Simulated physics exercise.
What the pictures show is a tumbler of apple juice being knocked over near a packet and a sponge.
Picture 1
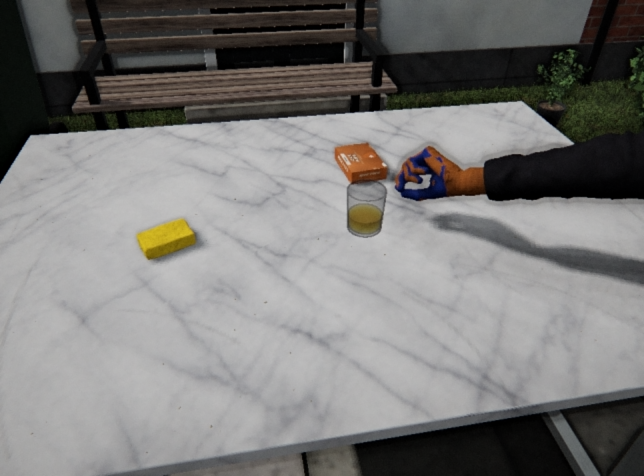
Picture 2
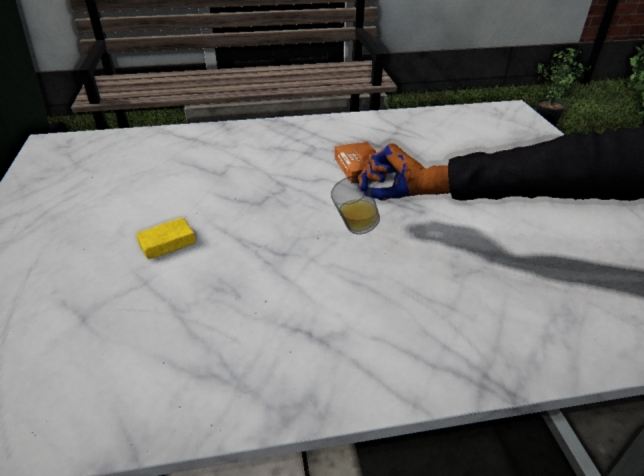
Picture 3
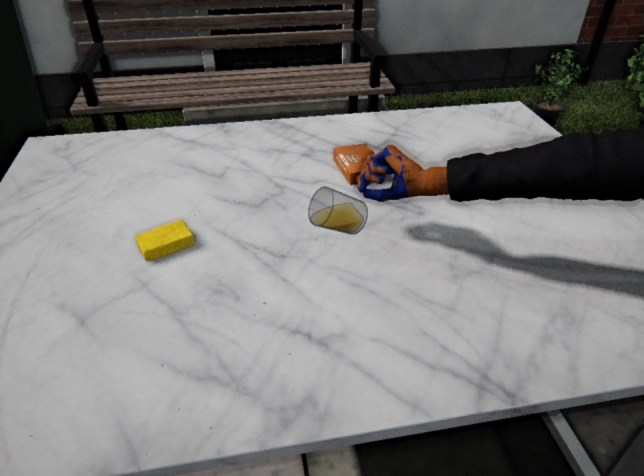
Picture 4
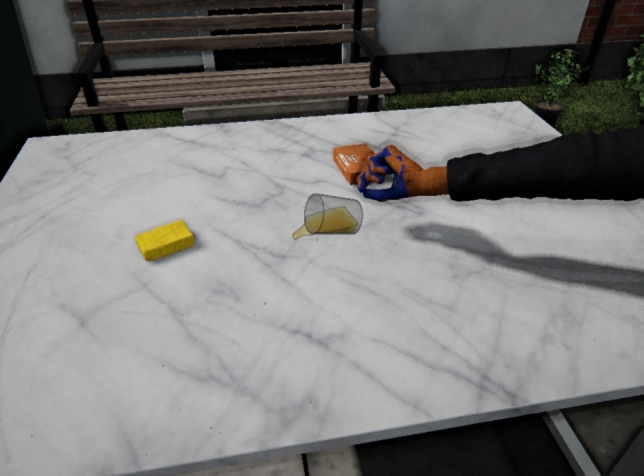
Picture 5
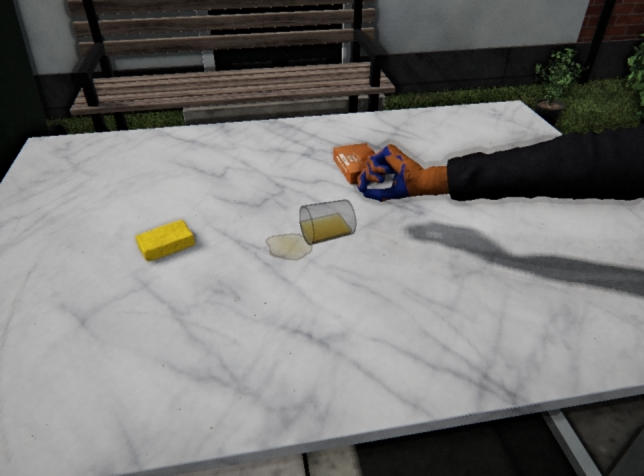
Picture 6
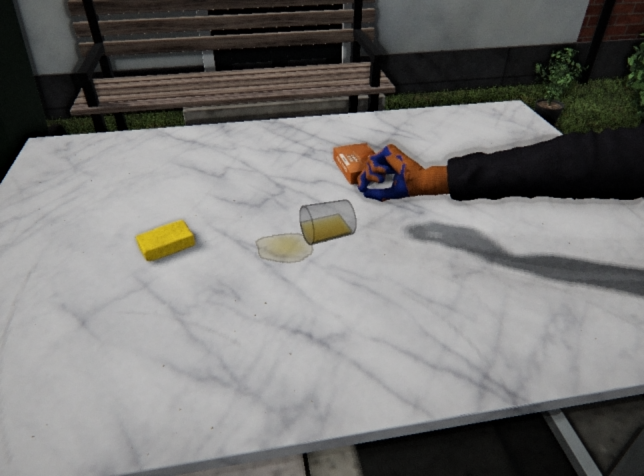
At the start, a tumbler of apple juice stands upright on a marble table near an orange packet, with a yellow sponge to the left. A gloved hand moves left against the glass, which tips over leftward onto its side. Juice runs from its mouth and forms a small puddle.
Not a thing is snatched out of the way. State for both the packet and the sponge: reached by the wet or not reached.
The packet will most likely avoid the spill; the sponge will most likely meet the spill.
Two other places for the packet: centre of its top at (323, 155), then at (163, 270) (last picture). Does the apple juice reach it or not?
Try one: It stays clear. Try two: It gets hit.
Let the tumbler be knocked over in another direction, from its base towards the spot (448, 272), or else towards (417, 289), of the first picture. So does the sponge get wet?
Case one, the item is left alone; case two, the item is left alone.
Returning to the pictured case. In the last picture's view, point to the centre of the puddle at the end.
Roughly (186, 276).
A moment on, the puddle covers about as much as a plate; the packet is untouched; the sponge is reached.
Further on, the puddle covers about as much as a tray; the packet is untouched; the sponge is reached.
When it is over, the puddle covers about as much as a tray; the packet is untouched; the sponge is reached.
